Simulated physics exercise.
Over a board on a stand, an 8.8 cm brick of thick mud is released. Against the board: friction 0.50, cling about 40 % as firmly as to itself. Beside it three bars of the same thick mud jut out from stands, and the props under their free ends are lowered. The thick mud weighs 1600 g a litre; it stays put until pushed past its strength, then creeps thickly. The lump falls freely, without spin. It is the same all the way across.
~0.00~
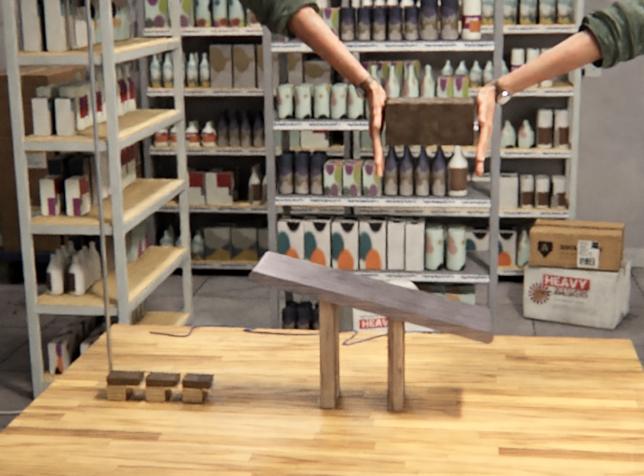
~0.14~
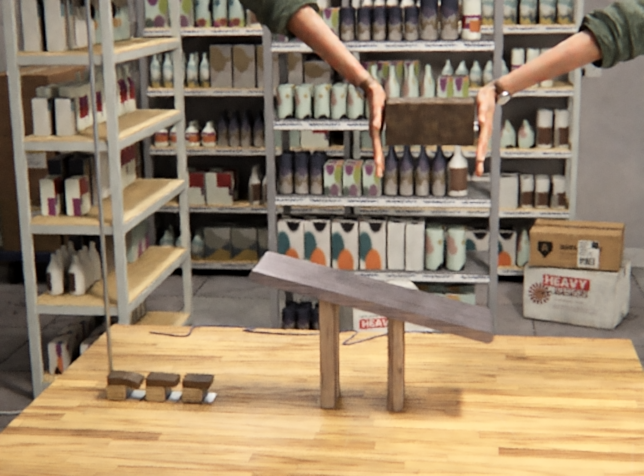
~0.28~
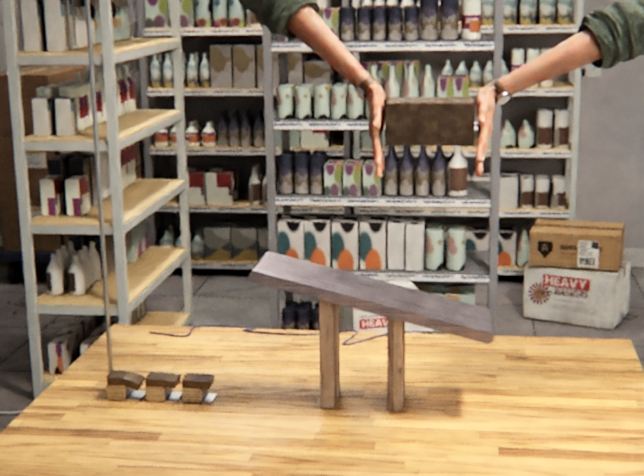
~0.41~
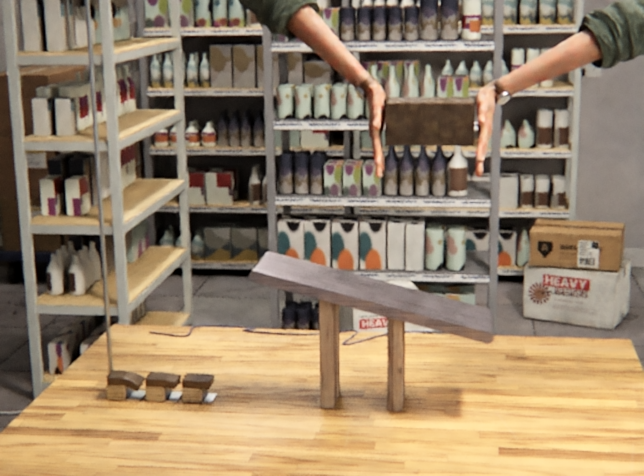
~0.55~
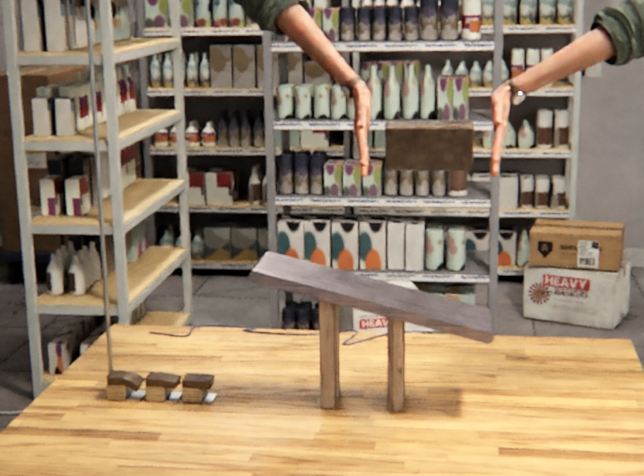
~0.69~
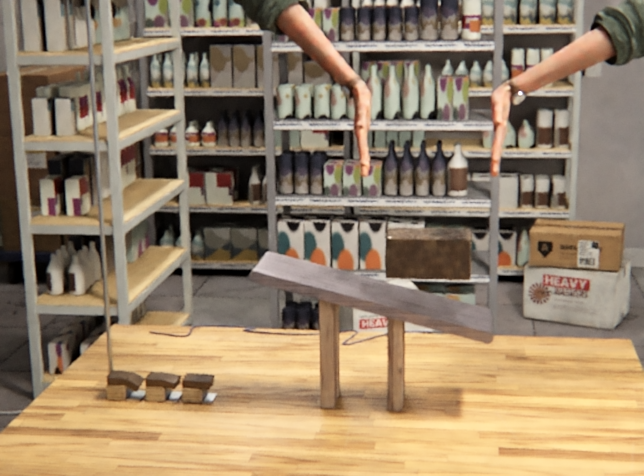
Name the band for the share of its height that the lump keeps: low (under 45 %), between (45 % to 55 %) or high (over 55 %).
The band is high (over 55 %).
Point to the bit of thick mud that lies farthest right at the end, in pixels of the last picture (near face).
At about (496, 328).
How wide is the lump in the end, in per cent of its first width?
Roughly 150 %.
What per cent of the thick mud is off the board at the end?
Roughly 18 % off the board.
After 0.80 s, it stands 65 % of its first height and none has gone off the board.
After 0.93 s, it stands 65 % of its first height and none has gone off the board.
After 1.07 s, it stands 65 % of its first height and 19 % has gone off the board.
After 1.20 s, it stands 65 % of its first height and 19 % has gone off the board.
After 1.30 s, it stands 65 % of its first height and 19 % has gone off the board.
